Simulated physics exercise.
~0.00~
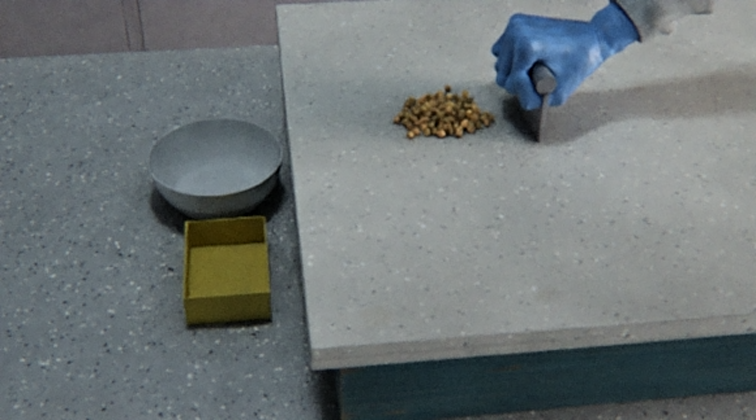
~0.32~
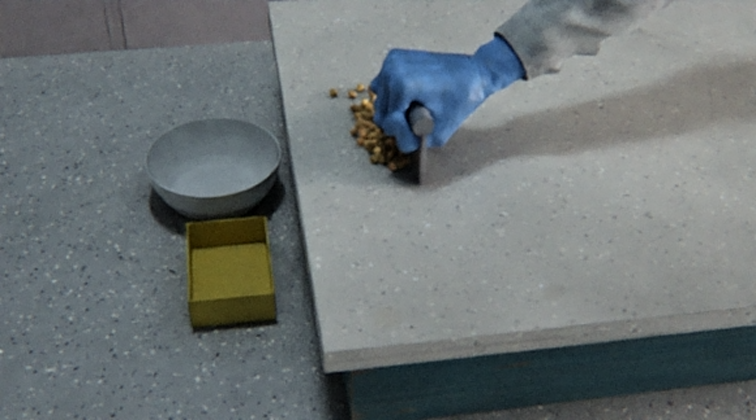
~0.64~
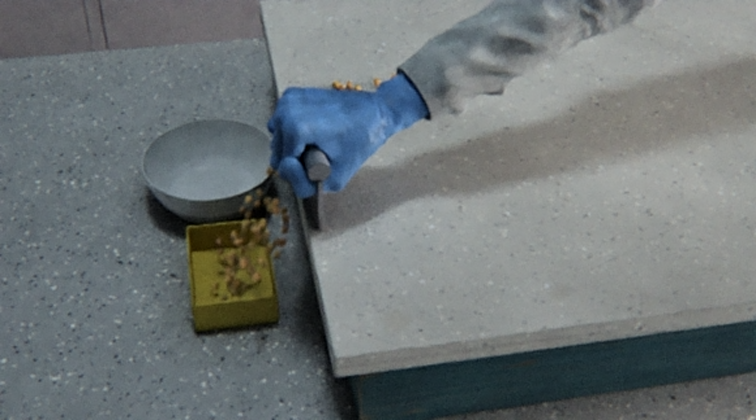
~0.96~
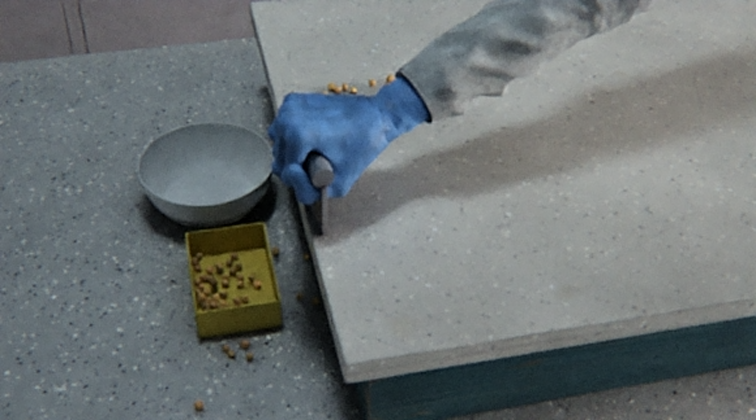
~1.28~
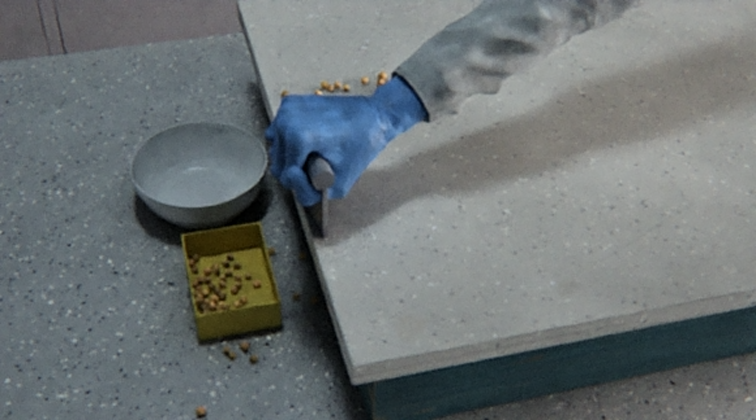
In the video, a blue-gloved hand pushes a pile of dried chickpeas left across a pale speckled slab with a scraper and stops at the edge. Many fall into the yellow tin below, a few land on the floor, some stay on the slab, and the bowl stays empty.
